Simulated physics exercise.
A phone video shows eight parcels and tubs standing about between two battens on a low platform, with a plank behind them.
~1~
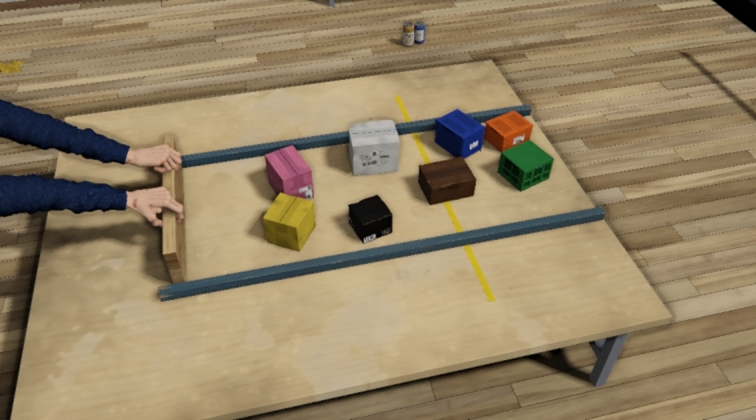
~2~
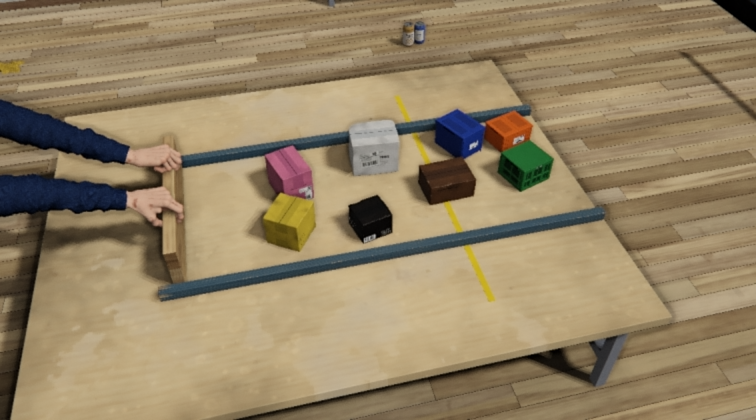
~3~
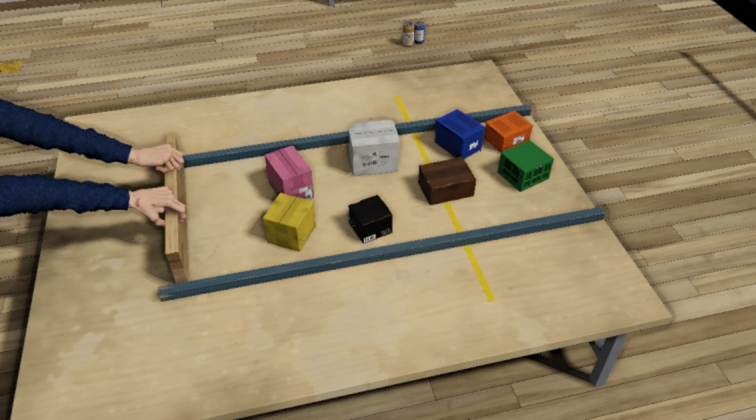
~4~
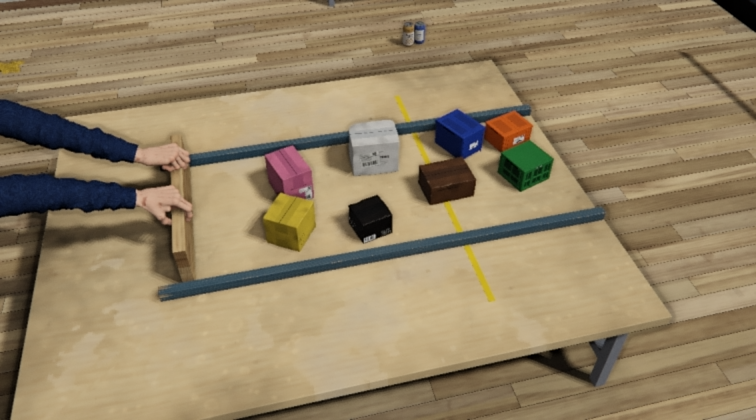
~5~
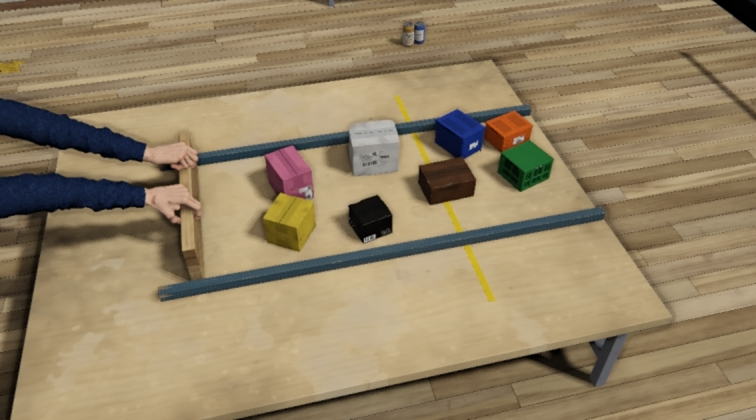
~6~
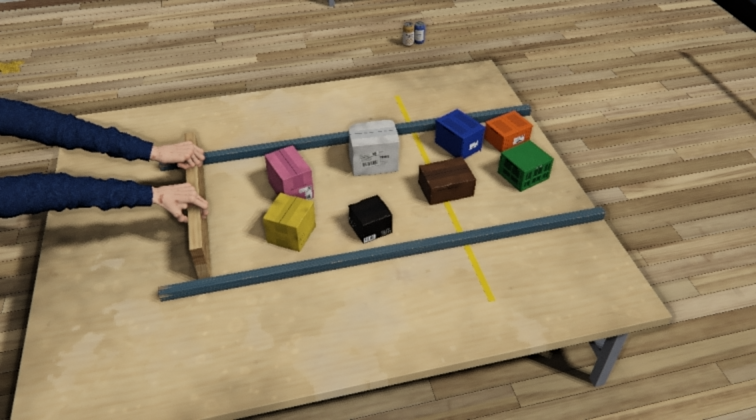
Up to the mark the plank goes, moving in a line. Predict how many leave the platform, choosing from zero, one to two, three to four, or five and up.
The count is zero.
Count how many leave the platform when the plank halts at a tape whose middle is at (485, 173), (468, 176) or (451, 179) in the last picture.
In order: 3, 1 and 1.
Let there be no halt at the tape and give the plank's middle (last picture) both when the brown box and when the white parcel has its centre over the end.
The middle is at (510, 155) when it's the brown box, and at (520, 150) when it's the white parcel.
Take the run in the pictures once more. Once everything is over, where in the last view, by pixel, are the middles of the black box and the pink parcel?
Roughly at (482, 211) and at (446, 154), in that order.
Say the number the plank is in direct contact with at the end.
The figure is 2.
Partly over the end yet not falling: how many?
The total would be 1.
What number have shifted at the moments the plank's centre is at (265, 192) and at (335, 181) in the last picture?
The counts are 1 and 4.
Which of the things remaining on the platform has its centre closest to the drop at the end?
It's the orange tote.
A little later, none off yet; orange tote at rest near (508, 132); green crate at rest near (525, 166); blue tote at rest near (459, 135).
When it is over, the number that fall off is zero.
